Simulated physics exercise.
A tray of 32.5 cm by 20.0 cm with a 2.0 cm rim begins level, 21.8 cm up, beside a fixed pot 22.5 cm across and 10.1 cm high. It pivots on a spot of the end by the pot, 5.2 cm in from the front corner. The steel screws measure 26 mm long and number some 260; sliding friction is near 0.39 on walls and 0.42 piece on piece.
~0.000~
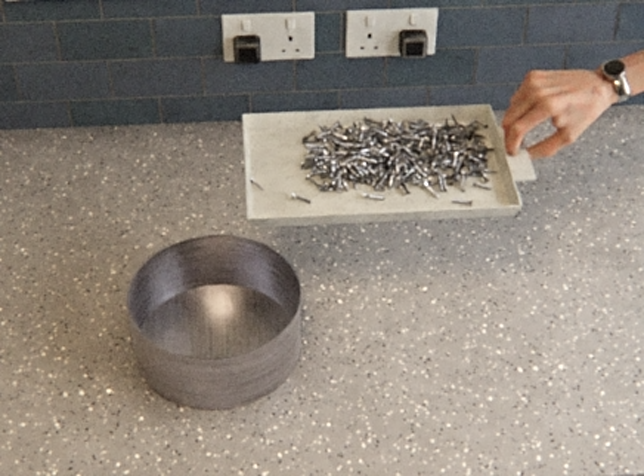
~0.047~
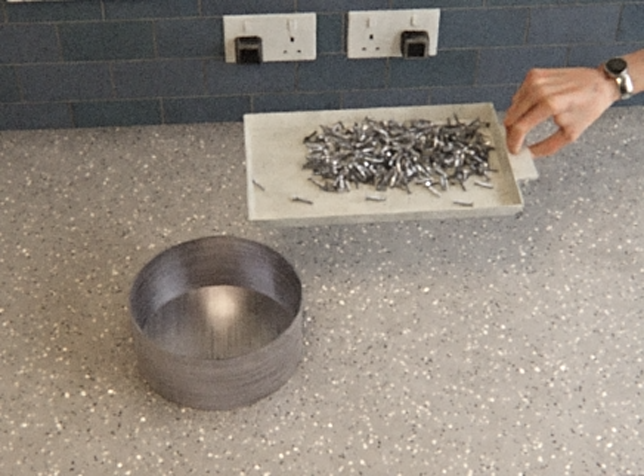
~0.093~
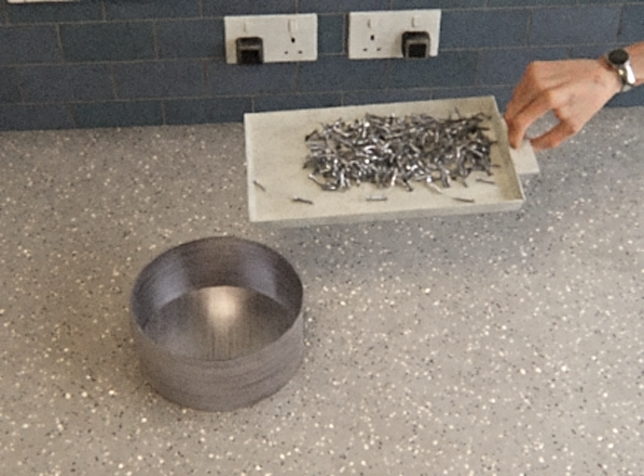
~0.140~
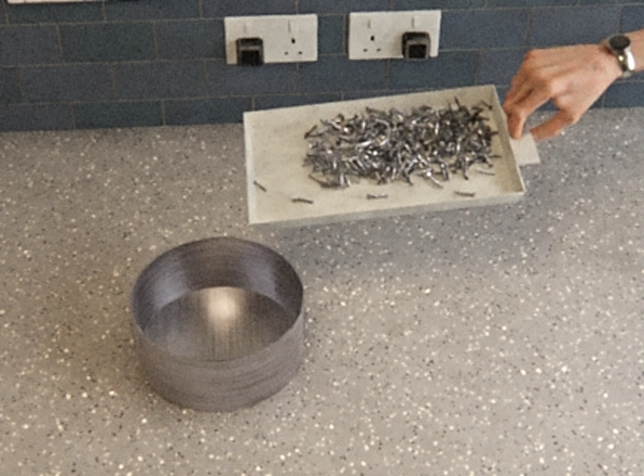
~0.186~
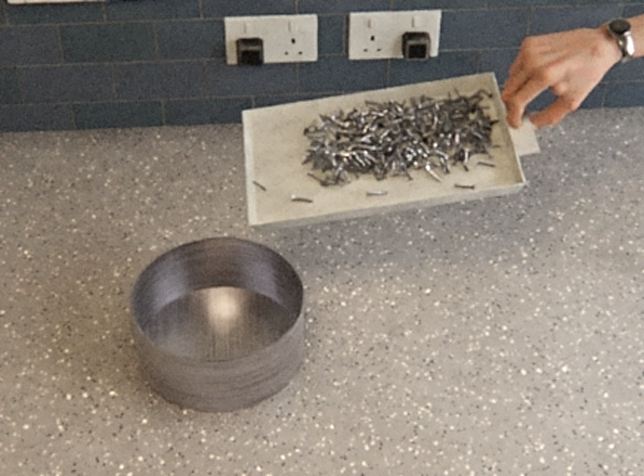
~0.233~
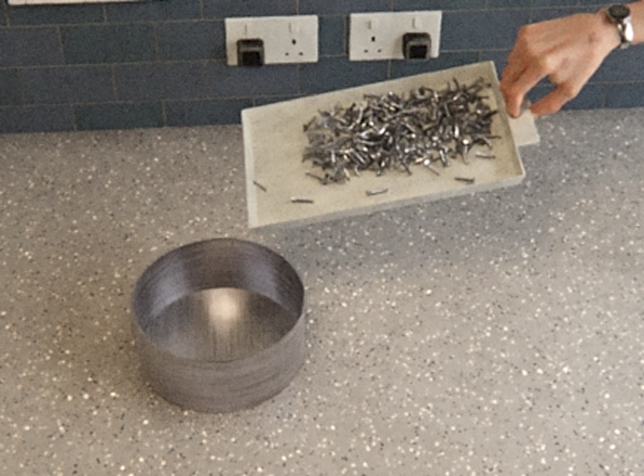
The video shows a hand at the right gripping a shallow pale tray of small metal screws above a speckled countertop, gradually raising its right end so the tray slants down leftward, while a round metal pot stays still.
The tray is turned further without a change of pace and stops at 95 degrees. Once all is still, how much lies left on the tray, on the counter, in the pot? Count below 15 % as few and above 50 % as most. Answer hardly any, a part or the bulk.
Tray: Hardly any, counter: Hardly any, pot: The bulk.
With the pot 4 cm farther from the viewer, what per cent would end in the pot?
In that case some 95 per cent.
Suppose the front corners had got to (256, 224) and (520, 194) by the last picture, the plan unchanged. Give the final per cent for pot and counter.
Pot 60, counter 40.
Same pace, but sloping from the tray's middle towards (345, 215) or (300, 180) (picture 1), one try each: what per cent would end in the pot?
Some 65 and 65 per cent.
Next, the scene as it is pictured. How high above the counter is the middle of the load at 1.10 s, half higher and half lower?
Roughly 2 cm.
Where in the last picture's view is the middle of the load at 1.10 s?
Around (207, 344).
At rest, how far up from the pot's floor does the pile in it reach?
Some 2.5 cm.
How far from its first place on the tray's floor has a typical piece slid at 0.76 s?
About 15 cm.
After 0.76 s, tilt 52 degrees; the tray holds 95 %, the pot 0 %.
Then, at 1.10 s, tilt 77 degrees; the tray holds 20 %, the pot 75 %.
After 1.55 s, tilt 95 degrees; the tray holds 0 %, the pot 100 %.
By 2.0 s all is still; tray 0 %, counter 0 %, pot 100 %.
